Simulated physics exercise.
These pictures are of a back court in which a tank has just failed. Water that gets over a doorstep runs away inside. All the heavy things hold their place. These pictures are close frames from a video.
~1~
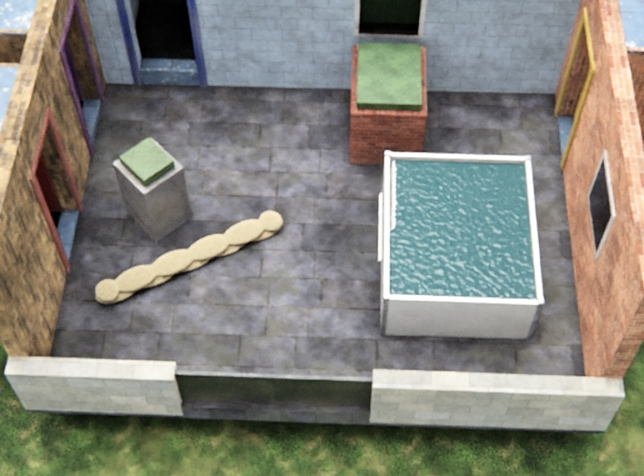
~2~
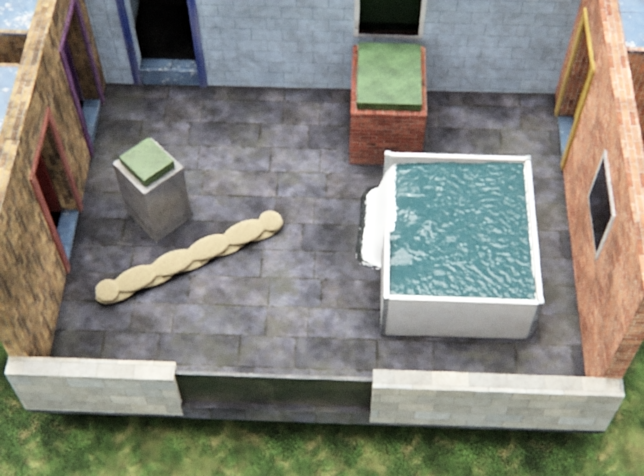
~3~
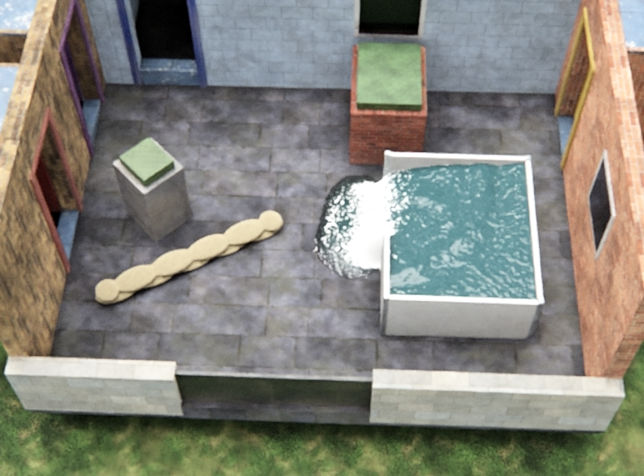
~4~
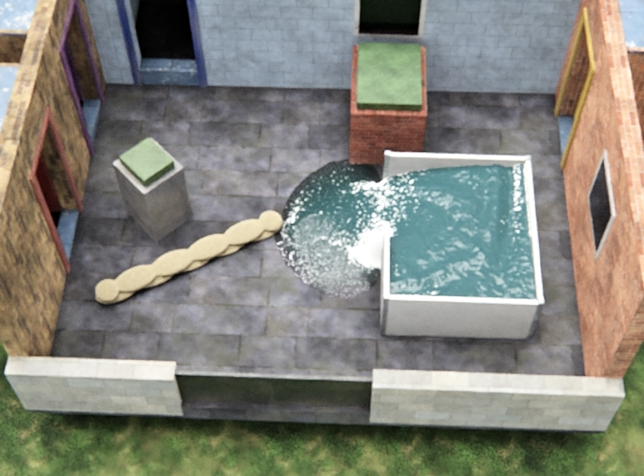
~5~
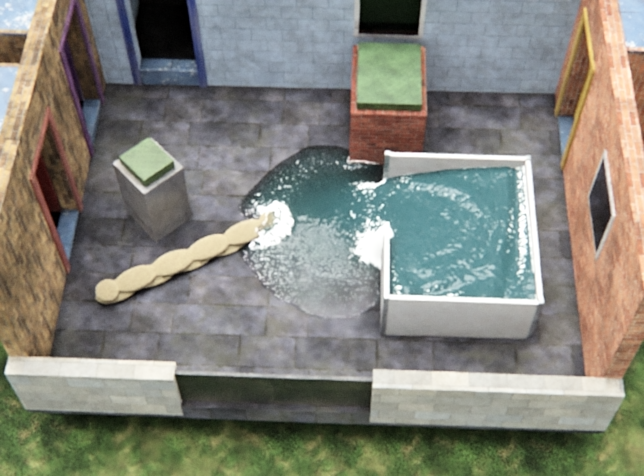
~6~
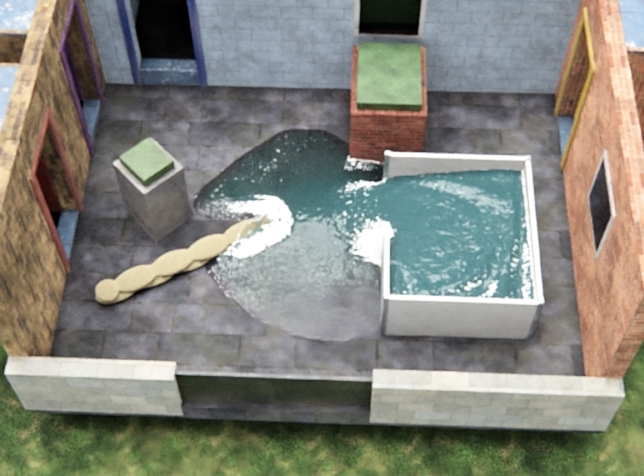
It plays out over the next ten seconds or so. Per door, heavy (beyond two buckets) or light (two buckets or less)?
Red door - heavy; blue door - light; yellow door - light; purple door - heavy.
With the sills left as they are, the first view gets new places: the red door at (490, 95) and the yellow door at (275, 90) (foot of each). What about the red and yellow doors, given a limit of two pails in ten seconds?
In that case the red door keeps within bounds and the yellow door runs over the limit.
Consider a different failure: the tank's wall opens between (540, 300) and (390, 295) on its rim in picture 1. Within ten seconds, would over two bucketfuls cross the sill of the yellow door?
In short: Yellow door takes more.
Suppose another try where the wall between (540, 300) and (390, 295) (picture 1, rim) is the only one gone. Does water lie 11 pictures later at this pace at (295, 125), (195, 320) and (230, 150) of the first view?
Unwetted, submerged, unwetted.
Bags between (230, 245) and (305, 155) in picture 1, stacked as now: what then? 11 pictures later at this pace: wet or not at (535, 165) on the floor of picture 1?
At that place: Spared.
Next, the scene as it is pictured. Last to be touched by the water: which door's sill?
That is the door marked yellow.
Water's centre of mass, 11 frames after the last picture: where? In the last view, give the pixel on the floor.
Somewhere around (324, 234) in the last view.
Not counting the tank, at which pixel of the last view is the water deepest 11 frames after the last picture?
Somewhere around pixel (104, 97).
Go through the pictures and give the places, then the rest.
In the first picture, still water in the open tank at (460, 228).
In the second picture, the front is at (380, 189), out from the gap at (387, 213).
In the third picture, water pours out at (387, 216) and has run to (326, 258).
In the fourth picture, the front is at (284, 246), out from the gap at (387, 217).
In the fifth picture, the front is at (245, 248), out from the gap at (387, 217).
In the sixth picture, the front is at (205, 194), out from the gap at (387, 217).
A moment on, water covers 45 % of the floor; the red door not reached, the blue door not reached, the yellow door not reached, the purple door wet at the sill, nothing in.
Next, water covers 55 % of the floor; the red door not reached, the blue door wet at the sill, nothing in, the yellow door not reached, the purple door over two buckets in.
Then, water covers 60 % of the floor; the red door under two buckets in, the blue door wet at the sill, nothing in, the yellow door not reached, the purple door far over two buckets in.
Later, water covers 75 % of the floor; the red door far over two buckets in, the blue door wet at the sill, nothing in, the yellow door not reached, the purple door far over two buckets in.
In the end, water covers 90 % of the floor; the red door far over two buckets in, the blue door wet at the sill, nothing in, the yellow door wet at the sill, nothing in, the purple door far over two buckets in.
